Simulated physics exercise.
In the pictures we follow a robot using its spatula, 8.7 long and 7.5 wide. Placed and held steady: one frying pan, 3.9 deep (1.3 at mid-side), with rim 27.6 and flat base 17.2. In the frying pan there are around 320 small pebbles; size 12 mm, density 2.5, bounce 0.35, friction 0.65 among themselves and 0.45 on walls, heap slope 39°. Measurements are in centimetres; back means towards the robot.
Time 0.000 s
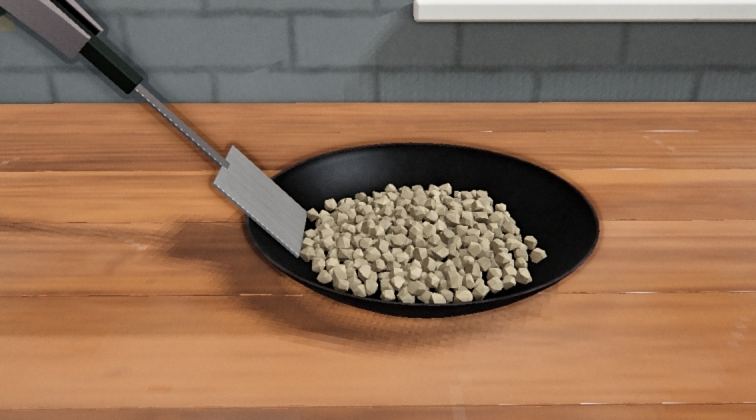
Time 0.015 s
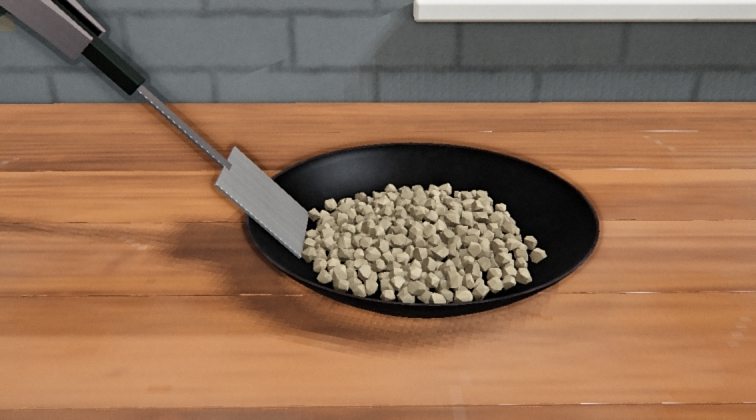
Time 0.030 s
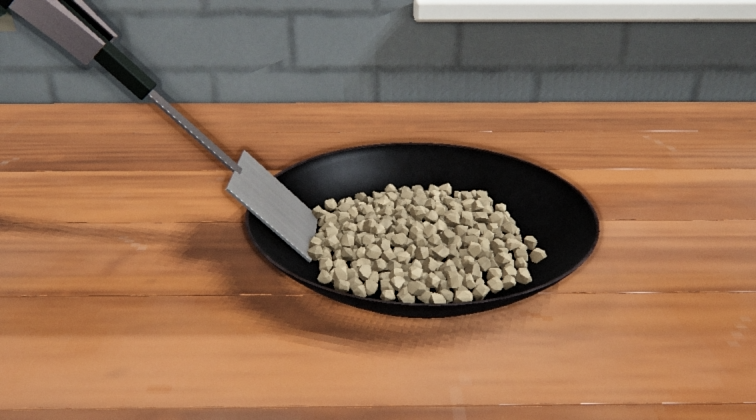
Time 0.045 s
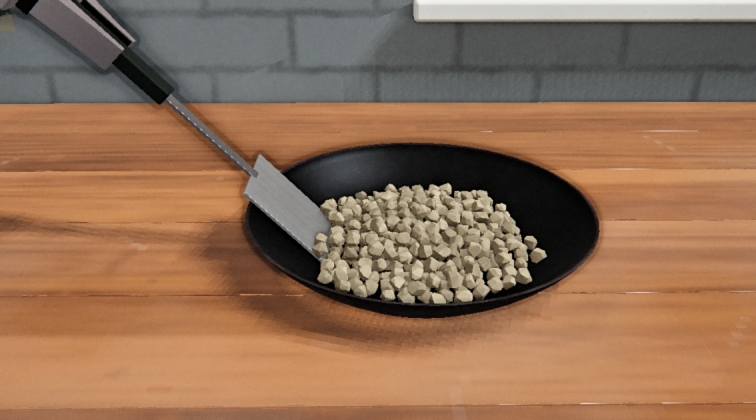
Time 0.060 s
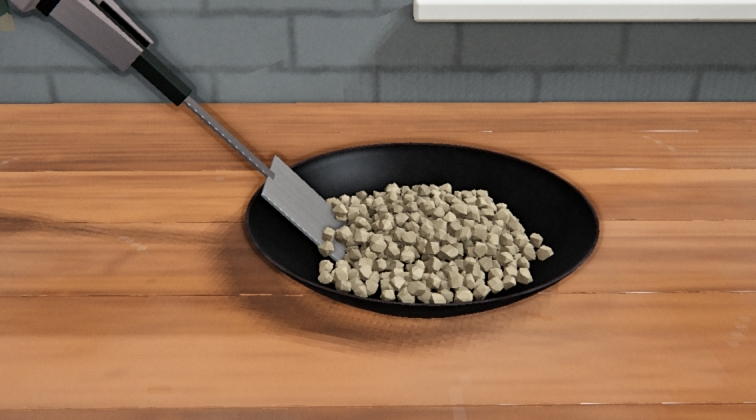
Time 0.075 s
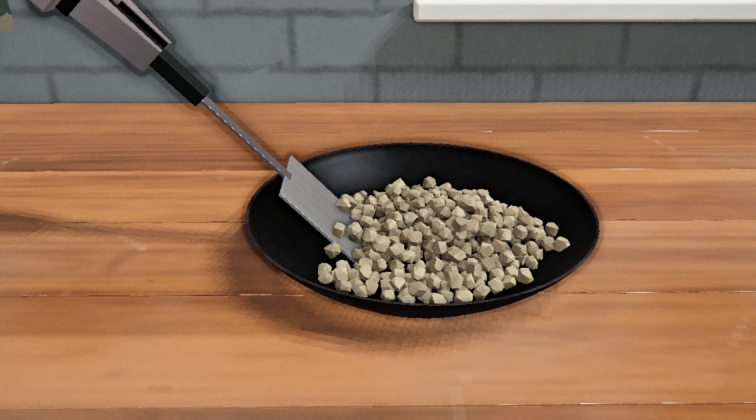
Robot arm lowering a metal spatula into a black frying pan and pushing the heap of small pale pebbles rightward.
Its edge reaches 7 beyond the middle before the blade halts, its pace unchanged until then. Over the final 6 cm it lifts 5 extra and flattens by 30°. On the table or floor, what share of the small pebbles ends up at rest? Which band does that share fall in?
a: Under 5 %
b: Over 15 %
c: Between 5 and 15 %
Answer: C.
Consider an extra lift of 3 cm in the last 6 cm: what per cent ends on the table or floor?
Some 5 in a hundred.
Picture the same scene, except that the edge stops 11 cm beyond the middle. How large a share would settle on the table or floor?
My guess would be around 30 per cent.
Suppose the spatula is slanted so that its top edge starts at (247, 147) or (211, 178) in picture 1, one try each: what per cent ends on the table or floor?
First try around 10 percent, second around 10 percent.
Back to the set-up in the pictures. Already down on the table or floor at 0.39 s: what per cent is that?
My estimate is roughly 10 %.
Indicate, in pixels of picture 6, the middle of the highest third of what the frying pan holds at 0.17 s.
(510, 214).
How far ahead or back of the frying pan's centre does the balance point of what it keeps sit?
Offset: About 5.0 cm, ahead.
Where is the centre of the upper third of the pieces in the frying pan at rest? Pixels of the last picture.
(535, 217).
After 0.12 s, sloping 47°, highest piece 6 above the table; 319 in the frying pan.
After 0.17 s, sloping 36°, highest piece 6 above the table; 315 in the frying pan, 4 on the blade or in flight.
After 0.39 s, sloping 17°, highest piece 6 above the table; 287 in the frying pan, 31 on the table or floor, 1 on the blade or in flight.
After 1.44 s, sloping 17°, highest piece 5 above the table; 287 in the frying pan, 32 on the table or floor.
In the end, 287 in the frying pan, 32 on the table or floor. That is 10 % on the table or floor.
